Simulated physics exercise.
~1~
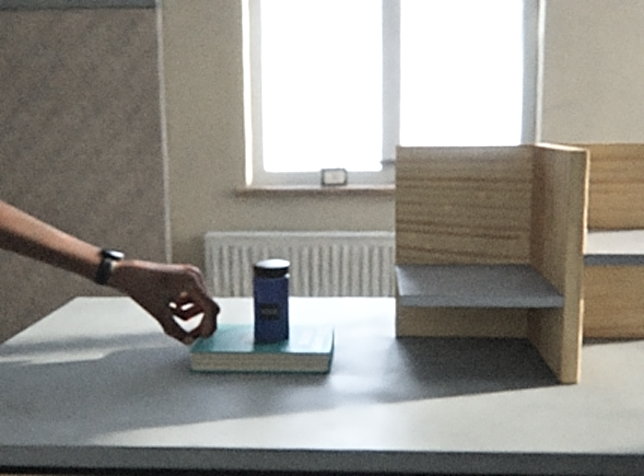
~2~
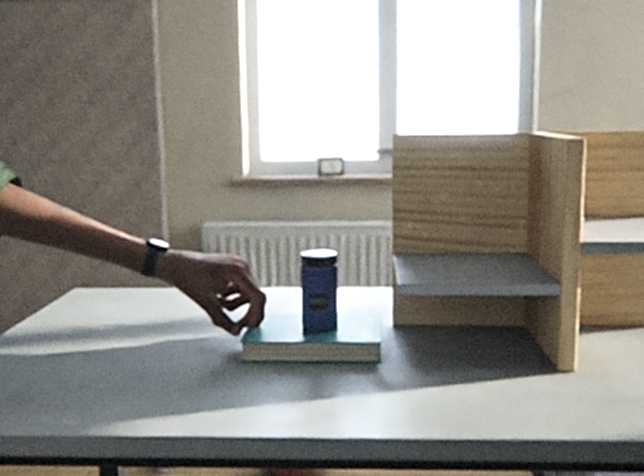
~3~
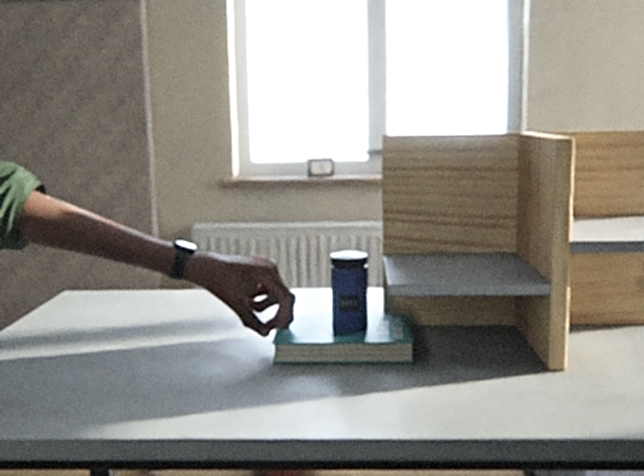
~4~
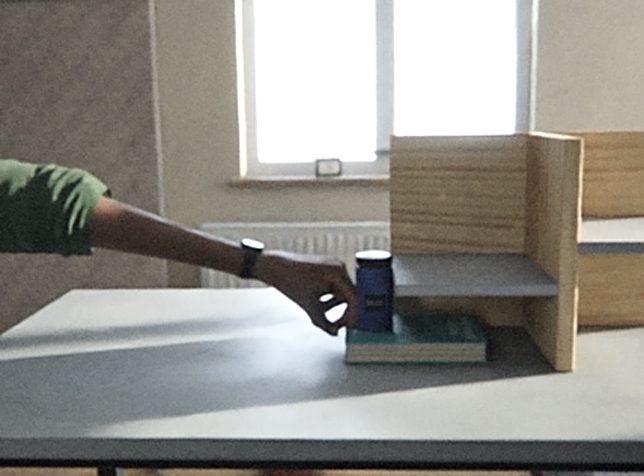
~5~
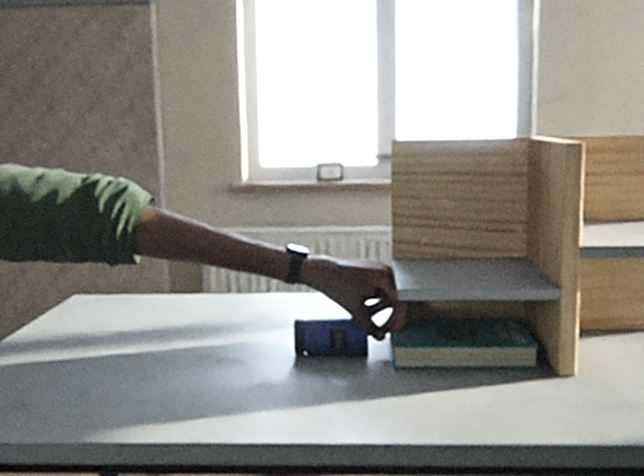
An arm in a green sleeve, with a dark watch on the wrist, reaches in from the left over a grey table, seen from the side in a slightly swaying view, with a bright window and a radiator behind. Its hand is at the left end of a turquoise book carrying an upright blue shaker, while a wooden rack with a low grey shelf stands to the right. The hand pushes the book steadily right, and the shaker rides along. Near the shelf's edge, the shaker slips back on the book as it keeps moving. Finally, the book sits beneath the shelf and the shaker lies on its side on the table to the left.
